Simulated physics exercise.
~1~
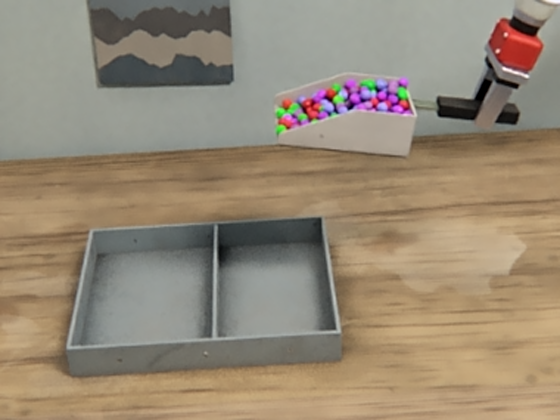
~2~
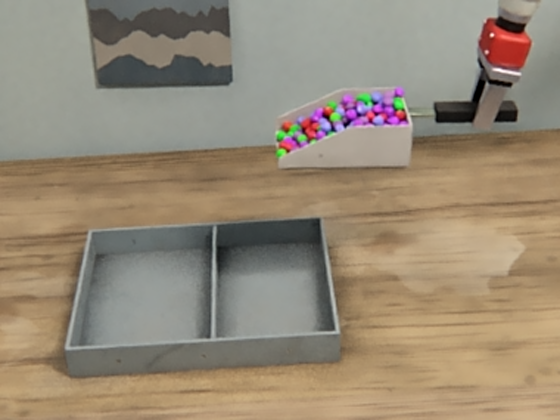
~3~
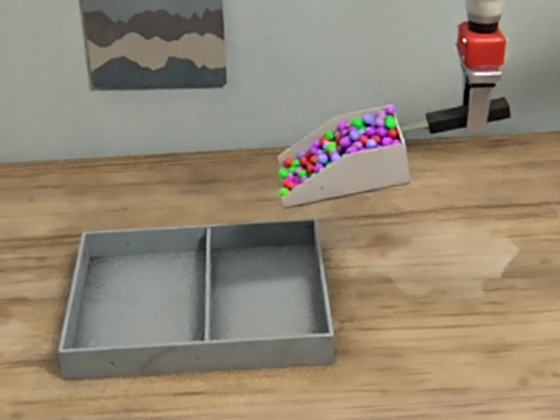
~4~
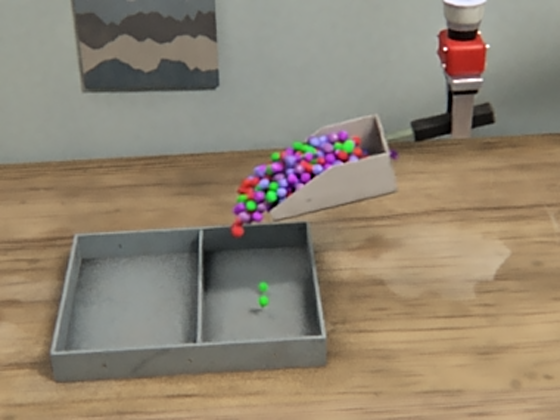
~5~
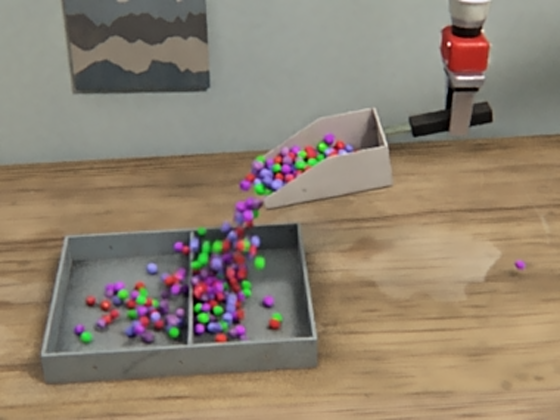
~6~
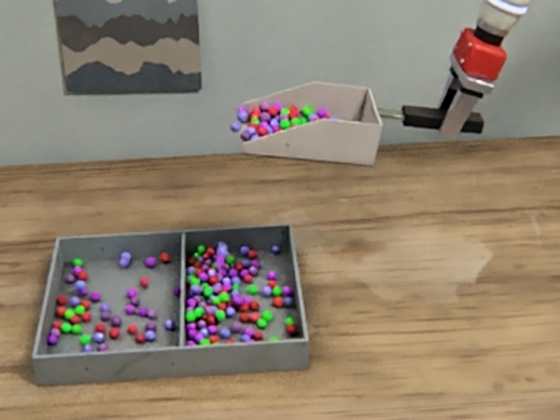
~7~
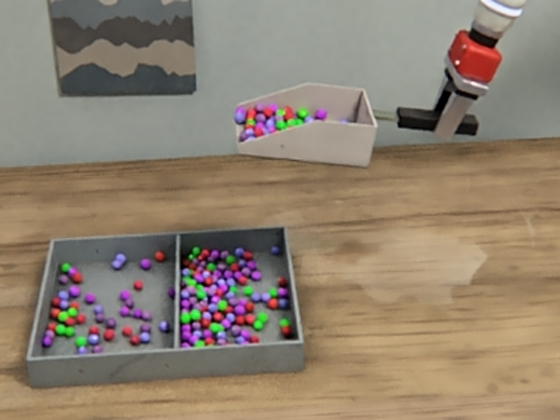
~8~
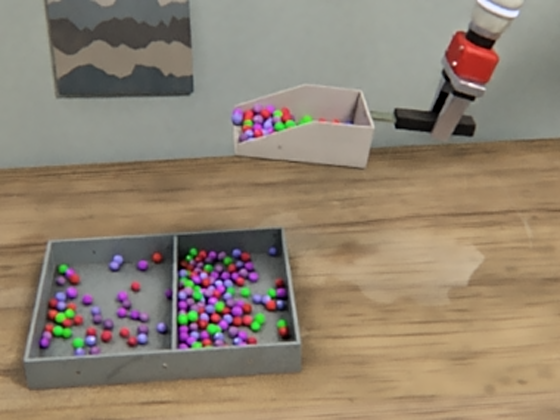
A robotic gripper lowered a scoop of colourful little balls and tipped it leftward, spilling many into both halves of a divided gray tray, mostly the right, before it levelled and lifted the scoop, which stayed above the table still partly filled.
